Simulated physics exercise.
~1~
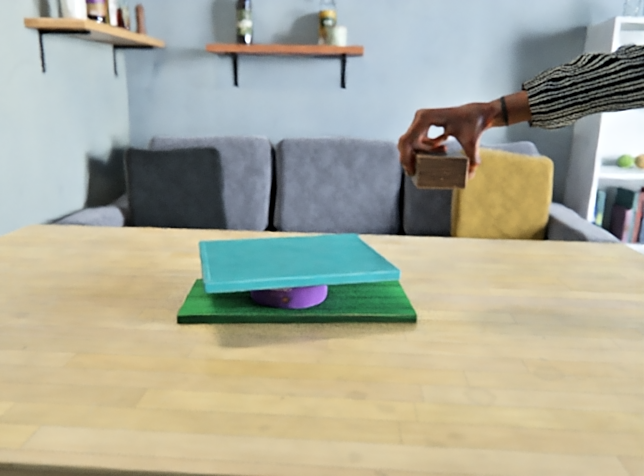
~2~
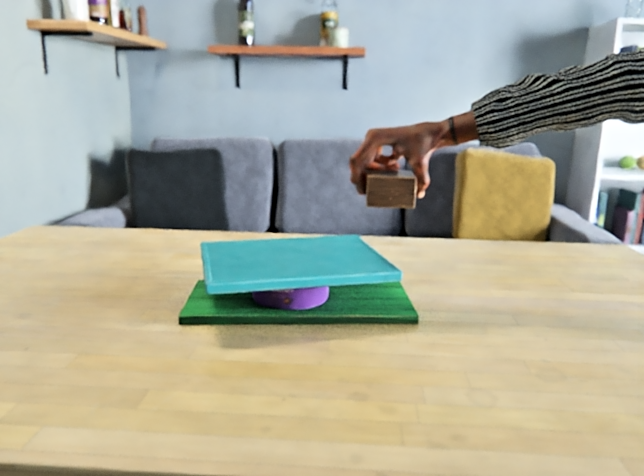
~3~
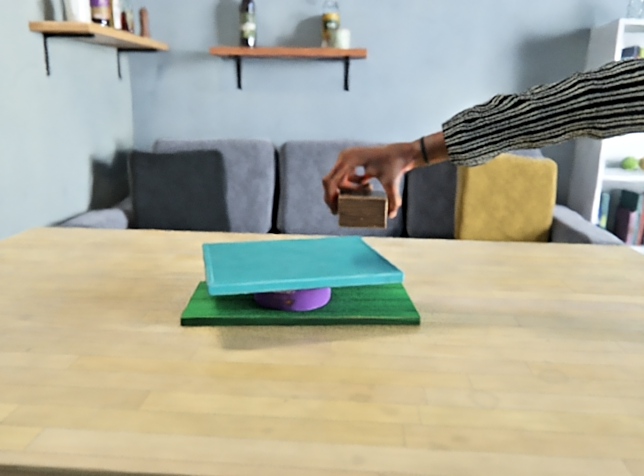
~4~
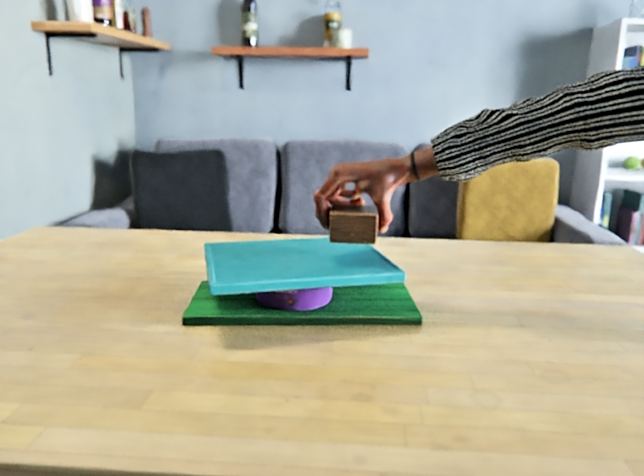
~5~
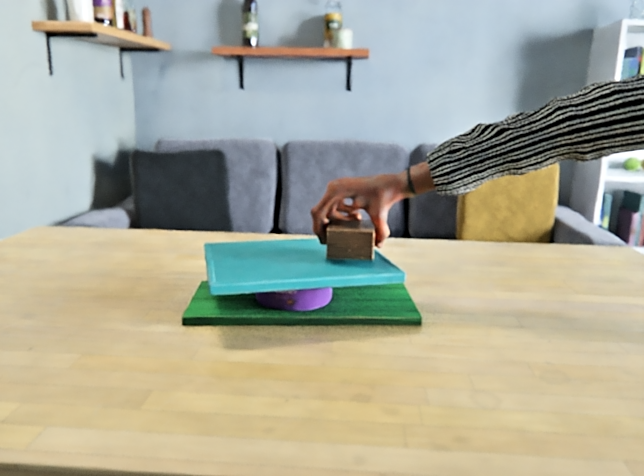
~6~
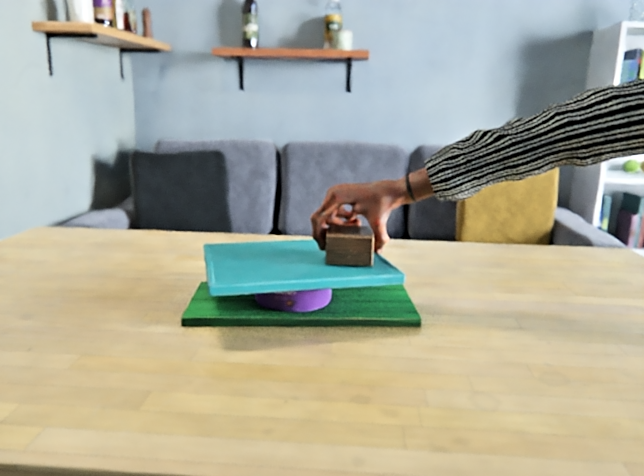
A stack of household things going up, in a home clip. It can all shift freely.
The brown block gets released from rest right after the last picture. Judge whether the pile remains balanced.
Nothing topples.
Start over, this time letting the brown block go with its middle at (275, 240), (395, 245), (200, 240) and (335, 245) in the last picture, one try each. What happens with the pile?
Stays standing, topples over, topples over, stays standing.
Then, 0.10 s past the last view, things are still on the move.
Then, 0.20 s past the last view, nothing moves.
Then, 0.50 s past the last view, brown block resting near (351, 246).
Finally, all 4 still in place. Final places as the last picture's camera would see them, brown block near (351, 246). The pile keeps its balance.
